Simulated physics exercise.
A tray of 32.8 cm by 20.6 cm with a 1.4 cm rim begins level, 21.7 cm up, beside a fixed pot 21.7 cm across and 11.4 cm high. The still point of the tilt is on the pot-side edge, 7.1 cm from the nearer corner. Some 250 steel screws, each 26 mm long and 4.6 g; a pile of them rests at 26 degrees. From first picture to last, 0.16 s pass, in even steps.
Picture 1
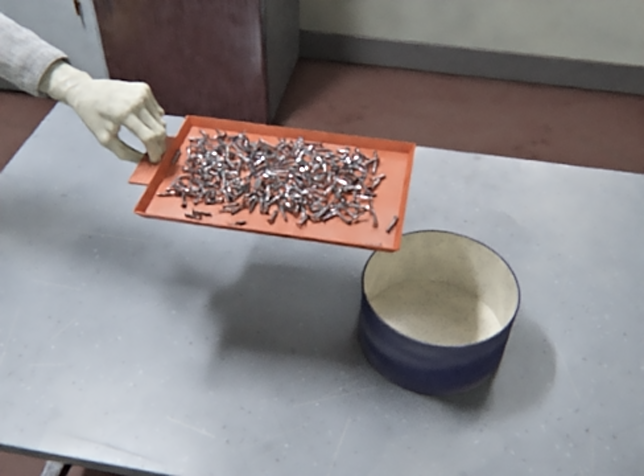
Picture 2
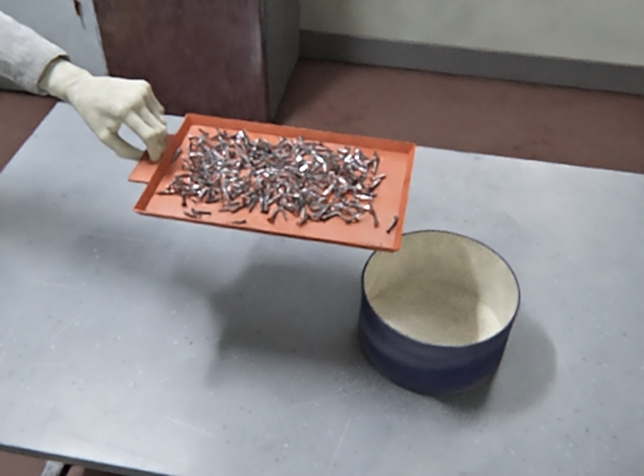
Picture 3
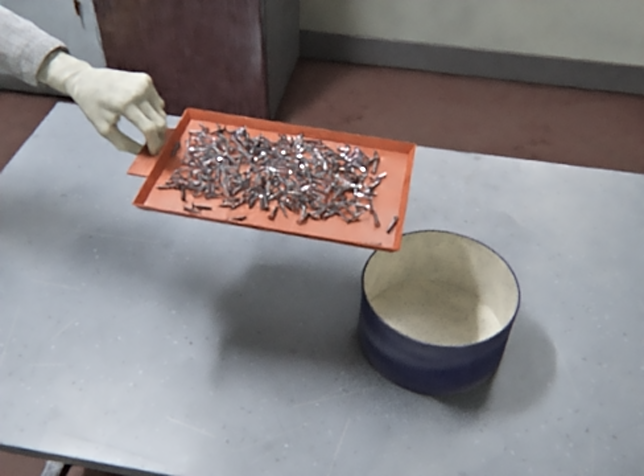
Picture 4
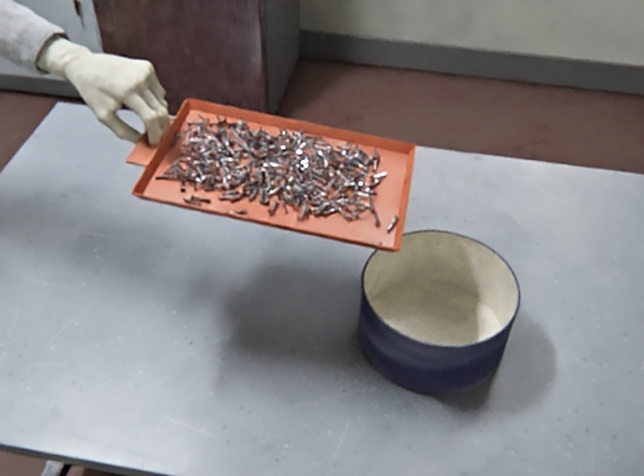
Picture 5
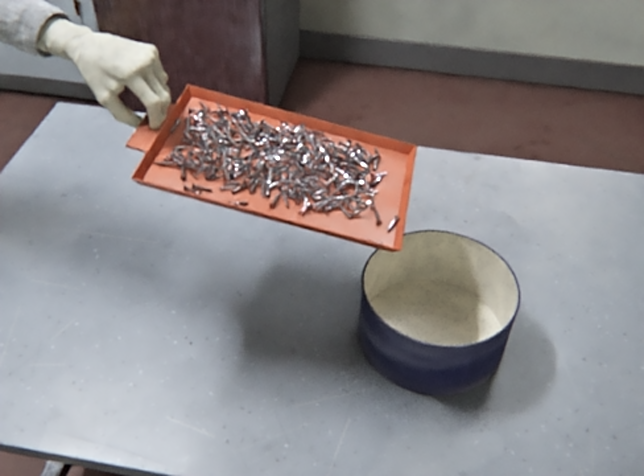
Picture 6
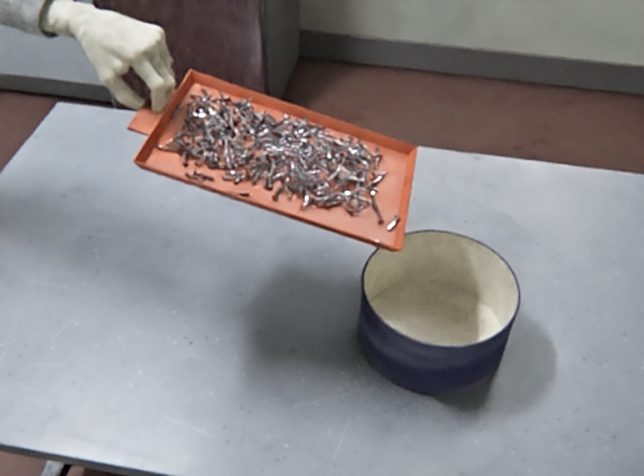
On a grey table, a gloved hand held an orange tray of small metal screws beside a dark blue pot, then slowly raised the tray's left end, tilting it gently toward the pot.
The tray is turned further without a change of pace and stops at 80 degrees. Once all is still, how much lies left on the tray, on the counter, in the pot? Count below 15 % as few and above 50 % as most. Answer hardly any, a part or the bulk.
Left on the tray: Hardly any; on the counter: A part; in the pot: The bulk.
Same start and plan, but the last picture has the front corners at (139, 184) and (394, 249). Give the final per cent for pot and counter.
Pot 85, counter 15.
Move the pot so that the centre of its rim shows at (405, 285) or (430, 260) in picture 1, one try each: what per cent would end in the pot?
About 45 and 90 per cent.
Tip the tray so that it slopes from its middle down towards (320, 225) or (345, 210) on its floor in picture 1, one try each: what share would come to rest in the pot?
Some 45 and 95 per cent.
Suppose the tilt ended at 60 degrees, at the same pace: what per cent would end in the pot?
In that case some 55 per cent.
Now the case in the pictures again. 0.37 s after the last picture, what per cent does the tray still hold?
About 90 per cent.
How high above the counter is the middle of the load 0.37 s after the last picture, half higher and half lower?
About 24 cm.
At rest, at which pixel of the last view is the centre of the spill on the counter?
At about (484, 268).
Then, 0.22 s after the last picture, tilt 48 degrees; the tray holds 100 %, the pot 0 %.
Then, 0.37 s after the last picture, tilt 70 degrees; the tray holds 90 %, the pot 0 %.
Then, 0.65 s after the last picture, tilt 80 degrees; the tray holds 0 %, the pot 60 %.
In the end, tray 0 %, counter 40 %, pot 60 %.
